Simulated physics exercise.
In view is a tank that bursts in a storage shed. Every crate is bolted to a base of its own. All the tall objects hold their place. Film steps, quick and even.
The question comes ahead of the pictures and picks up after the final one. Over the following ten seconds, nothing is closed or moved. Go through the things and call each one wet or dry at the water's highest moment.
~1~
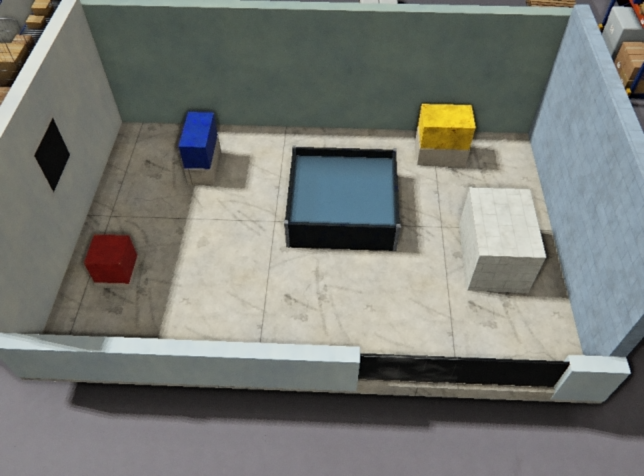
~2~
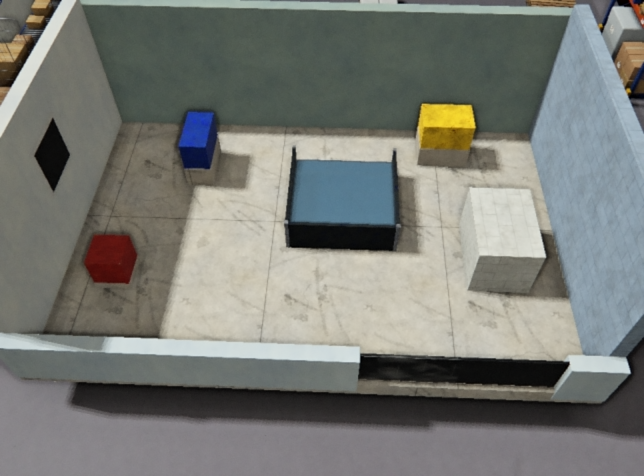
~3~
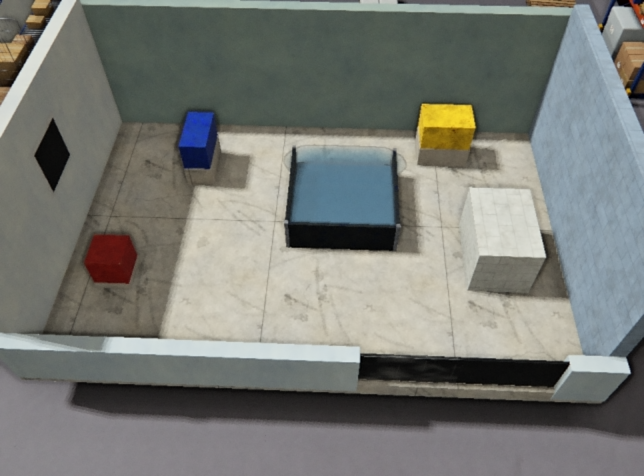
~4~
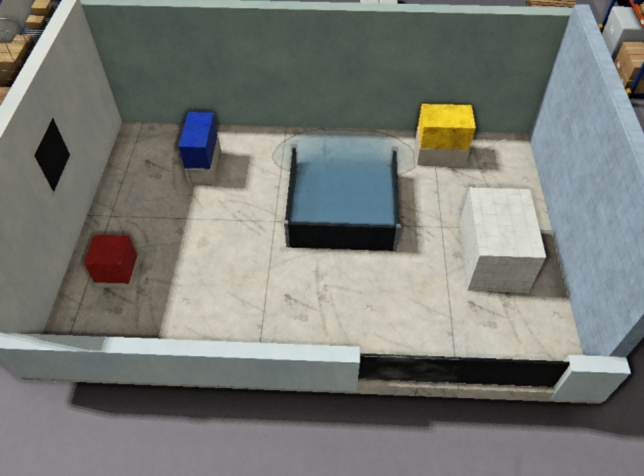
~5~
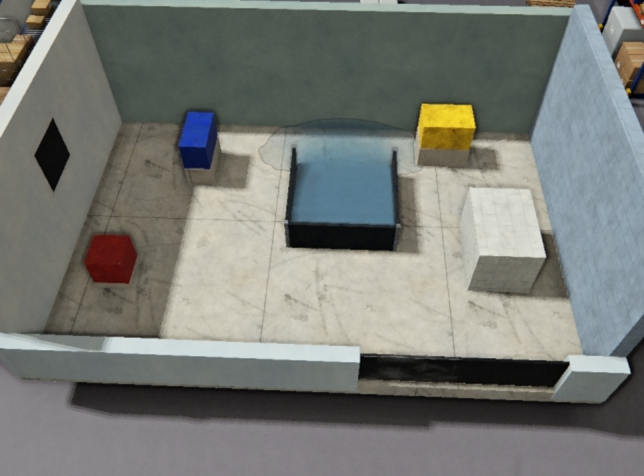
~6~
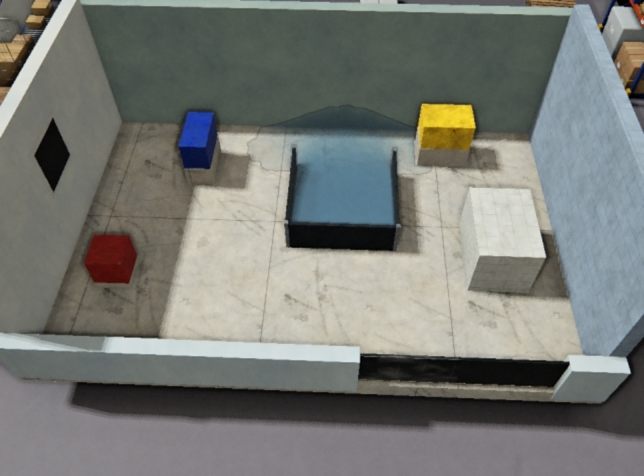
Called one by one: The yellow crate is dry; the red crate is dry; the blue crate is dry.
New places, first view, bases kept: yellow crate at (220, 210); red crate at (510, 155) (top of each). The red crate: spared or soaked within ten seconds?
As for the red one, it is dampened.
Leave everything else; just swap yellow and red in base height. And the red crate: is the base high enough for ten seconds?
The red one is not reached.
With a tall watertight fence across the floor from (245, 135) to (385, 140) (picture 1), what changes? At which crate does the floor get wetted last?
My answer: The red-painted one.
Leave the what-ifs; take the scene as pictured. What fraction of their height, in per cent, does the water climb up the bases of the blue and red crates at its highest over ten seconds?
Around 40 in a hundred for the first and 80 in a hundred for the second.
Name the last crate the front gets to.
It would be the crate marked red.
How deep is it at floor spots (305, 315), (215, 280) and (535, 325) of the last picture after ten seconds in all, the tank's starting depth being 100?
The three come to some 12, 8 and 6 per cent respectively.
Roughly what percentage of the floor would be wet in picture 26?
That works out to some 50 in a hundred.
A moment on, water covers 10 % of the floor; the yellow crate water round its plinth, the red crate not reached, the blue crate not reached.
Next, water covers 20 % of the floor; the yellow crate water round its plinth, the red crate not reached, the blue crate water round its plinth.
Then, water covers 50 % of the floor; the yellow crate water round its plinth, the red crate not reached, the blue crate water round its plinth.
Later, water covers 85 % of the floor; the yellow crate water round its plinth, the red crate water round its plinth, the blue crate water round its plinth.
In the end, water covers 100 % of the floor; the yellow crate stayed above the water, the red crate stayed above the water, the blue crate stayed above the water.
